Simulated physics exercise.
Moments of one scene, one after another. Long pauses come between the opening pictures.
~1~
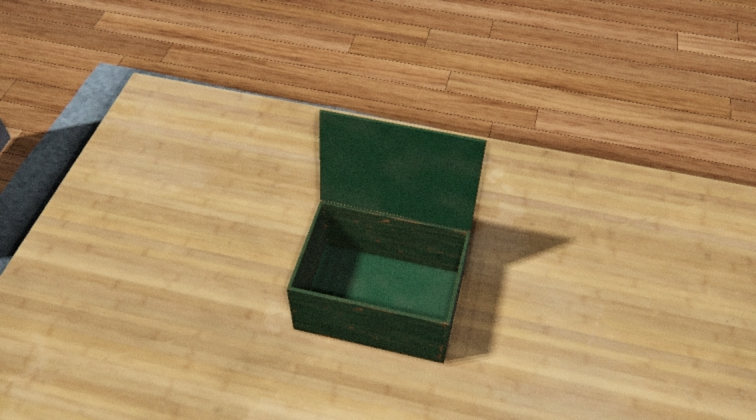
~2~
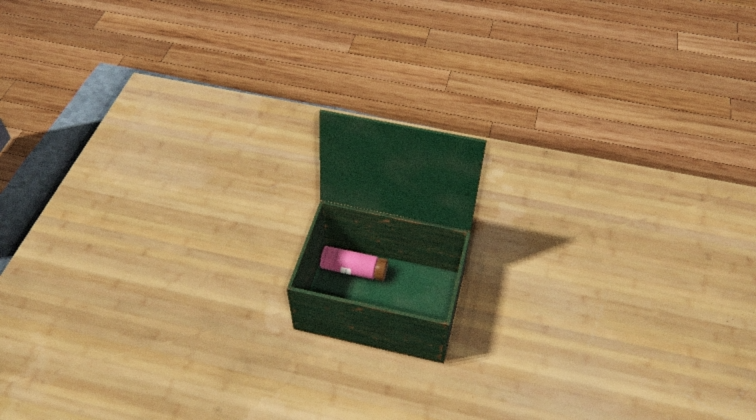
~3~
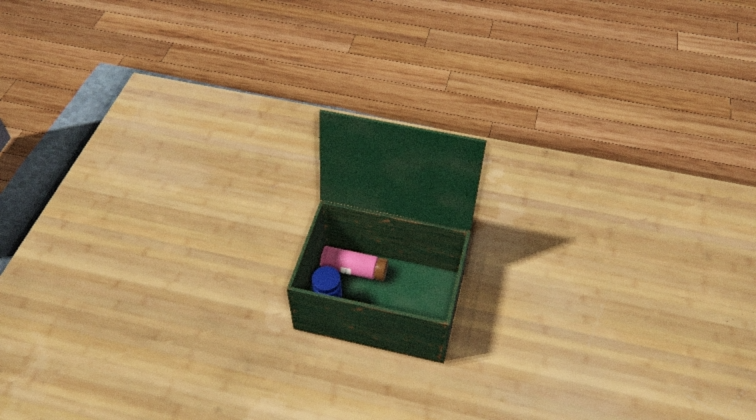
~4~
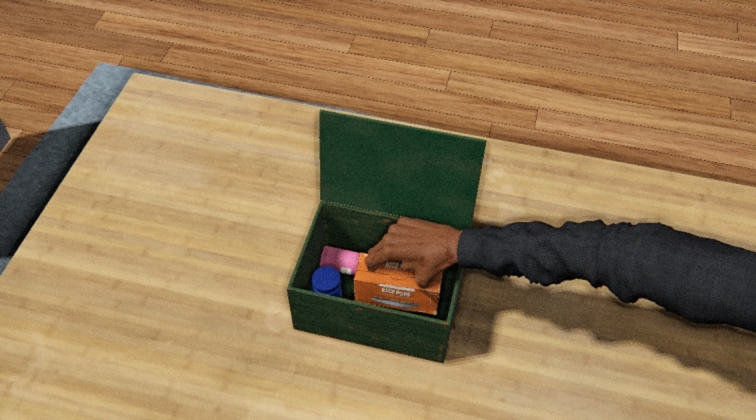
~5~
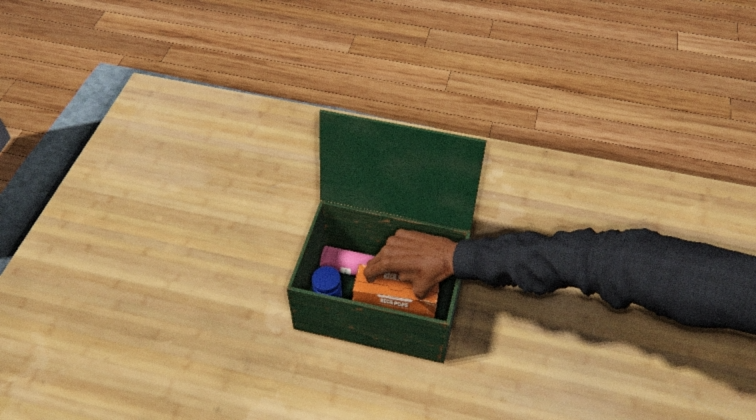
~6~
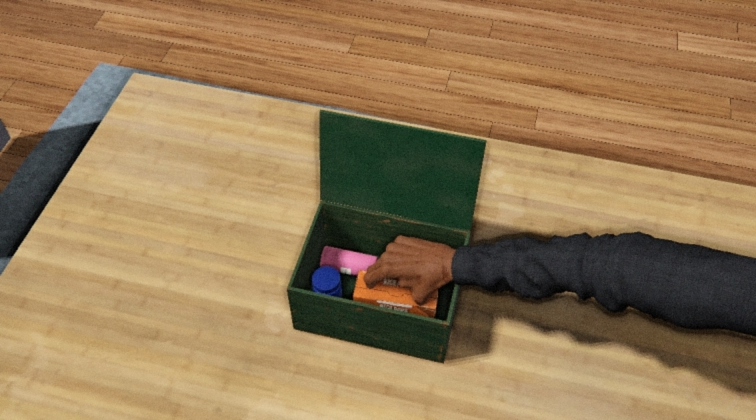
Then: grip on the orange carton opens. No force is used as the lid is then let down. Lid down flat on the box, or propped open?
Down flat.
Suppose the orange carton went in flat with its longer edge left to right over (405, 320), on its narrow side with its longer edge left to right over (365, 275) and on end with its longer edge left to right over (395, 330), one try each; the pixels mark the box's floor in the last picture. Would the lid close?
In the first case it shuts; in the second case it shuts; in the third case it stays open.
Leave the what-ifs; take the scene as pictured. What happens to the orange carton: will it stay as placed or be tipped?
The orange carton keeps its pose.
Then, 1.10 s past the last view, lid starting down.
Then, 1.60 s past the last view, lid 60° above the rim.
Then, 2.00 s past the last view, lid 32° above the rim.
Then, 2.30 s past the last view, lid 9° above the rim.
Finally, lid shut; all 3 still in place. Final places as the last picture's camera would see them, orange carton near (396, 300).
